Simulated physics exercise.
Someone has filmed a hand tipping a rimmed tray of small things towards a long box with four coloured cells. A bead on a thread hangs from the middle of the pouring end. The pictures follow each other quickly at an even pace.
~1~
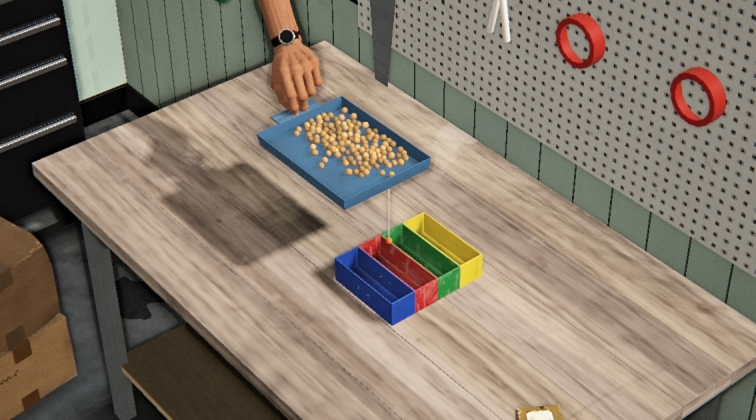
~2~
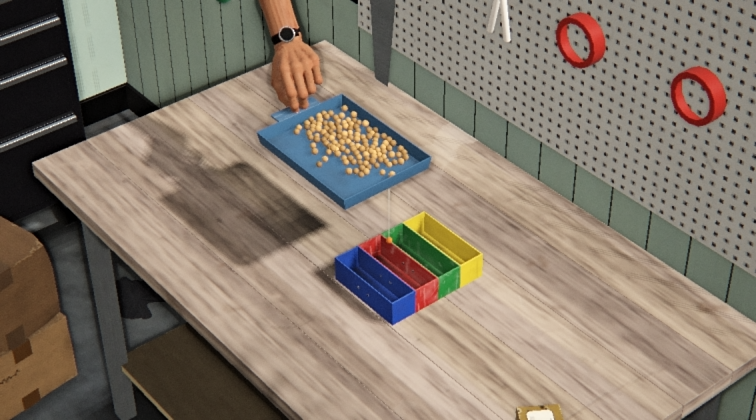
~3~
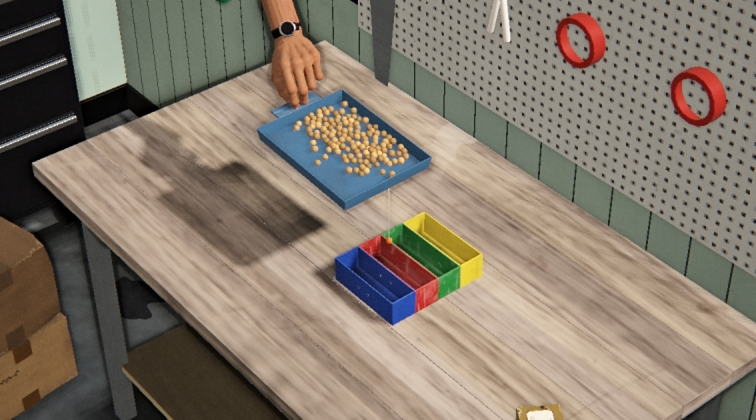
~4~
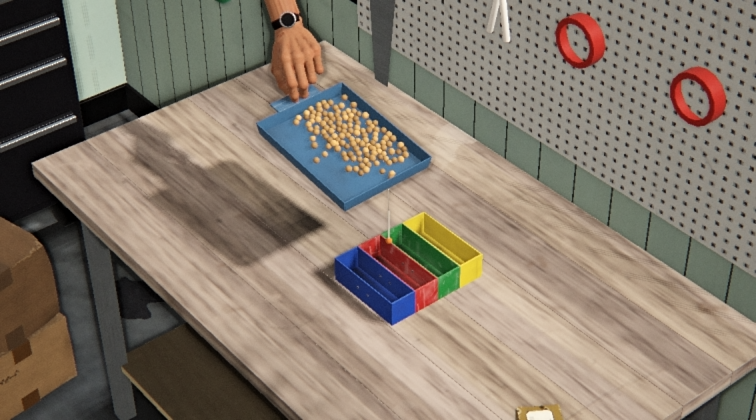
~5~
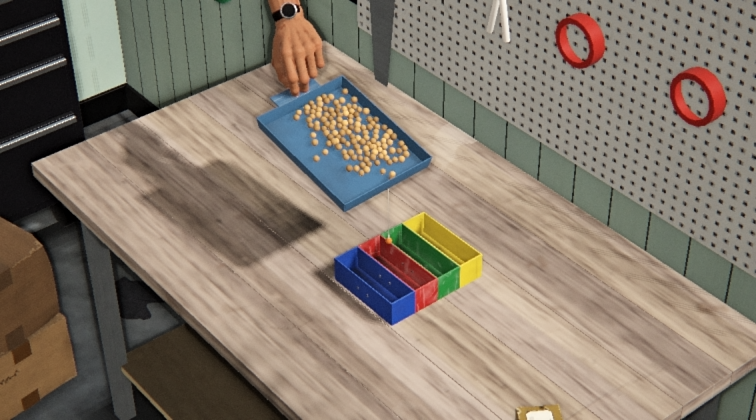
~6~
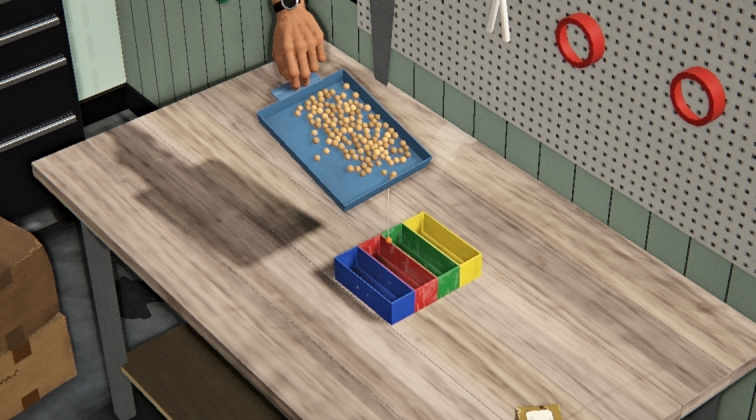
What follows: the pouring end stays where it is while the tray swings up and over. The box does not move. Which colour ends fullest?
The blue cell gets the most.
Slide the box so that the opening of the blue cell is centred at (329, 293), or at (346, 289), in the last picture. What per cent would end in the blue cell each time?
Roughly 0 per cent, and 20 per cent.
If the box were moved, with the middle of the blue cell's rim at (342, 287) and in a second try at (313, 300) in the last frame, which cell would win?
The first try: That red cell. The second: That green cell.
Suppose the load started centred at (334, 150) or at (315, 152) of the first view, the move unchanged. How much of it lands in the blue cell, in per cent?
First some 40, then 50 per cent.
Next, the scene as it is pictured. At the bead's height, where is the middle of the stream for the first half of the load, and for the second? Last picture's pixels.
The first part at (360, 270); the rest at (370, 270).
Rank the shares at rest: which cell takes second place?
In second place: The red one.
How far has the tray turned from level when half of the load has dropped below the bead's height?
At some 100 degrees.
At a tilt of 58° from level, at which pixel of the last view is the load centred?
Around (369, 177).
Shortly afterwards, tray tipped steeply; all but a few on the tray; only a few falling or outside the box.
Next, tray tipped right over; near a third on the tray; a little in the blue cell; a little in the red cell; near a third falling or outside the box.
Some moments later, tray tipped past a quarter turn; near a third in the blue cell; a little in the red cell; only a few in the green cell; near half falling or outside the box.
In the end, tray tipped past a quarter turn; near a third in the blue cell; a little in the red cell; only a few in the green cell; none at all in the yellow cell; near half outside the box.
